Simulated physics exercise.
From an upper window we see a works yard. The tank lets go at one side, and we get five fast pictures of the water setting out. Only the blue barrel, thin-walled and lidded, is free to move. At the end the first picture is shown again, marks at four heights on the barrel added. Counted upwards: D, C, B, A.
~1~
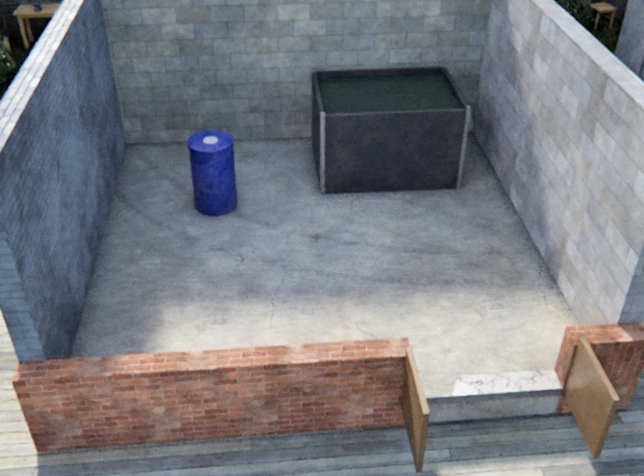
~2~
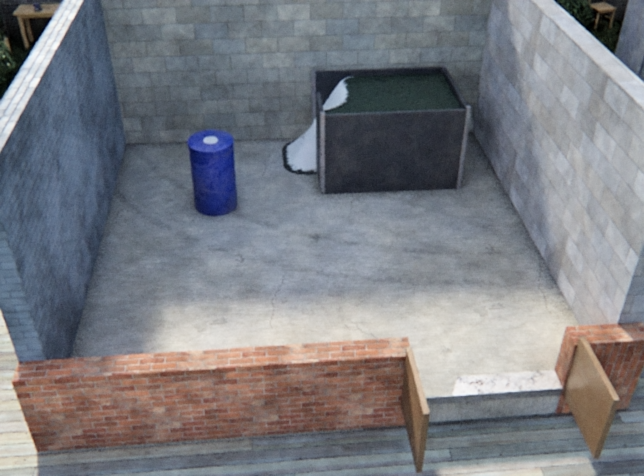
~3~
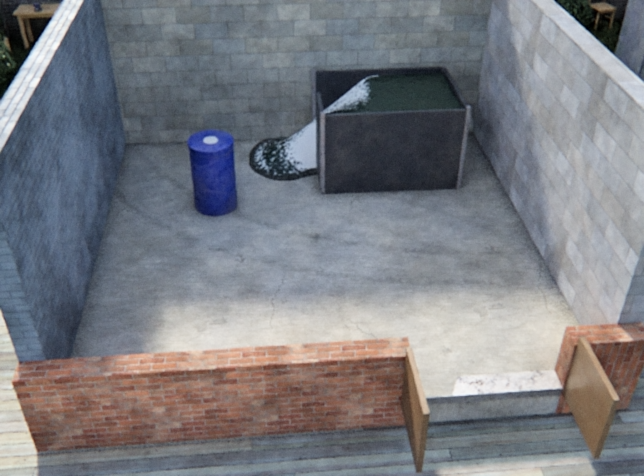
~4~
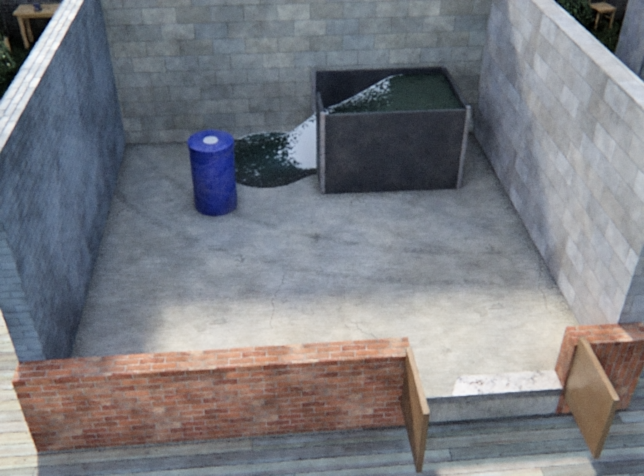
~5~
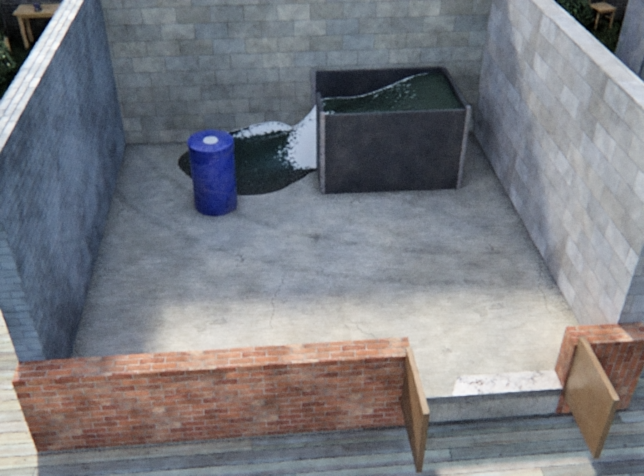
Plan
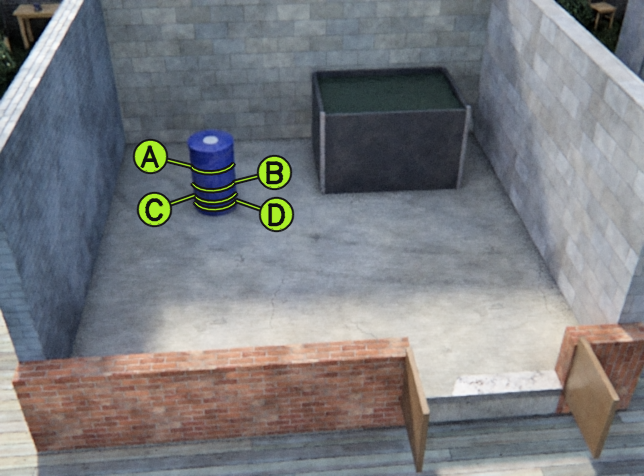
In a walled yard with an open gate, water poured from the left side of a dark tank and spread leftward across the ground, reaching around behind the blue barrel, which stayed still.
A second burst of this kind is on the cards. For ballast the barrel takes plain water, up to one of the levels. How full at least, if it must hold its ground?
Line C.
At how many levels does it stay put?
Three of the four.
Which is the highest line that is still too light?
D.
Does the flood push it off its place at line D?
Yes.
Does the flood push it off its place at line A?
No, that is safe.
On the marked copy, A at (211, 172); B at (213, 190); C at (214, 202); D at (215, 209); from the bottom up D, C, B, A.
With A, it does not move.
With B, it does not move.
With C, it does not move.
With D, it is pushed about twice its own width away.
